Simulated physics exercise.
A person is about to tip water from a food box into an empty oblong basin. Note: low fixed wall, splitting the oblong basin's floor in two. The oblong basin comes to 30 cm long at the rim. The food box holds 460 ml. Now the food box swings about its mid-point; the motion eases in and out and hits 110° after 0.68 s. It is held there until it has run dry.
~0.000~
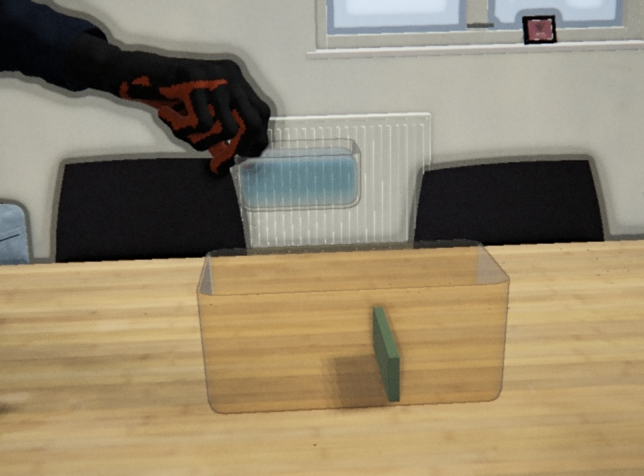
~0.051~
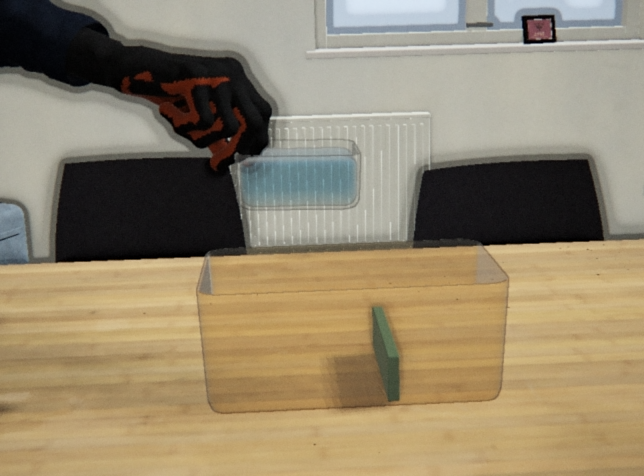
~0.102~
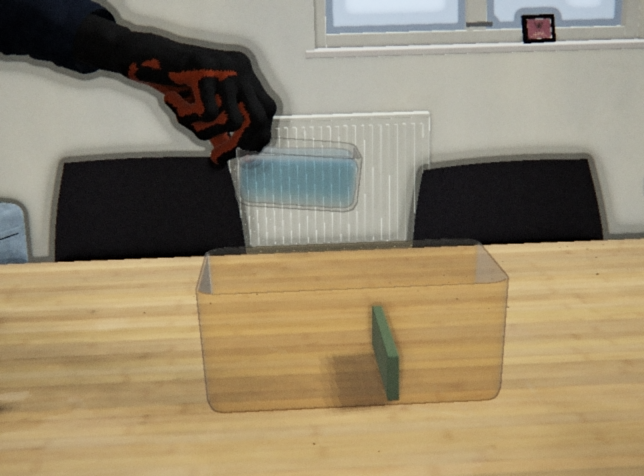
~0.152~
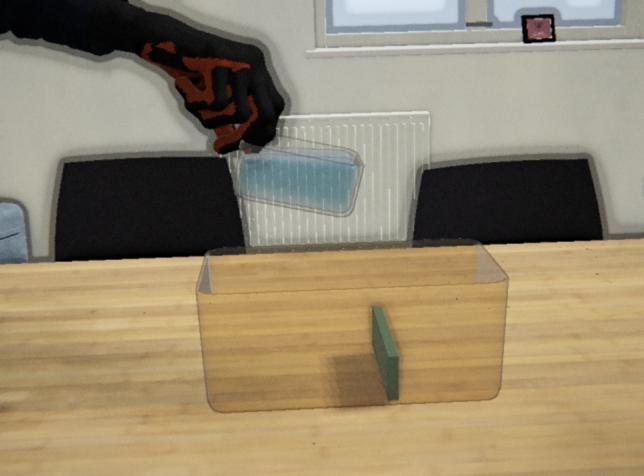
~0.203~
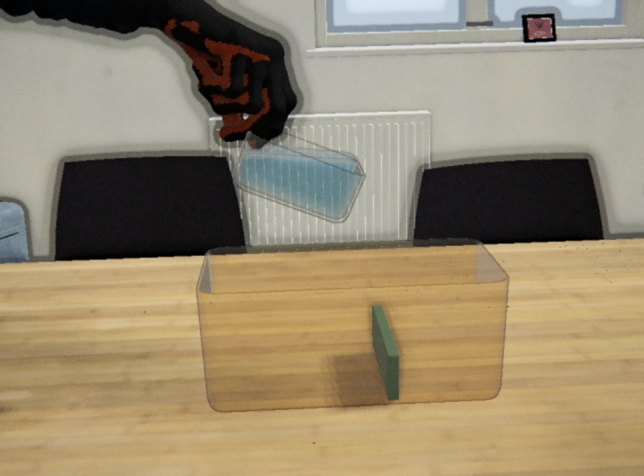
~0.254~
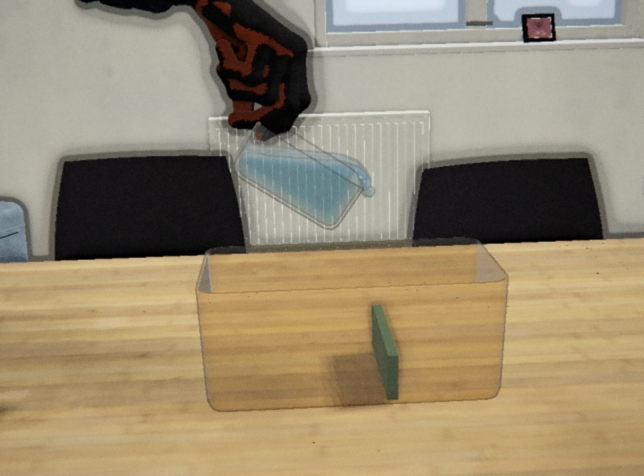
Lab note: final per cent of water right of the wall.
Approx. 74 %.
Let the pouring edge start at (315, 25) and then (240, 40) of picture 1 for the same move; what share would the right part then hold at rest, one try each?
65 per cent first, 5 per cent second.
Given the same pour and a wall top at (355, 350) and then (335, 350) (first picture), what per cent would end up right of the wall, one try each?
The first try gives 80 percent and the second 90 percent.
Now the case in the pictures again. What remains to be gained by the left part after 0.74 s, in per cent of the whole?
About 4 percent.
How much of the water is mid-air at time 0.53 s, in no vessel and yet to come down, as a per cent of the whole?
About 22 per cent.
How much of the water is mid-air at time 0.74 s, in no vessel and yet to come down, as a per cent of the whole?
Roughly 3 per cent.
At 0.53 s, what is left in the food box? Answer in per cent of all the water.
Near 10 in a hundred.
Then, 0.53 s in, the tilt is 98° and 10 per cent is still to pour, 7 is left of the wall and 61 right of it.
Then, 0.74 s in, the tilt is 110° and 2 per cent is still to pour, 21 is left of the wall and 74 right of it.
Then, 0.95 s in, the tilt is 110° and 0 per cent is still to pour, 25 is left of the wall and 74 right of it.
Then, 1.18 s in, the tilt is 110° and 0 per cent is still to pour, 25 is left of the wall and 74 right of it.
Finally, 25 per cent lies left of the wall, 74 right of it and 1 outside.
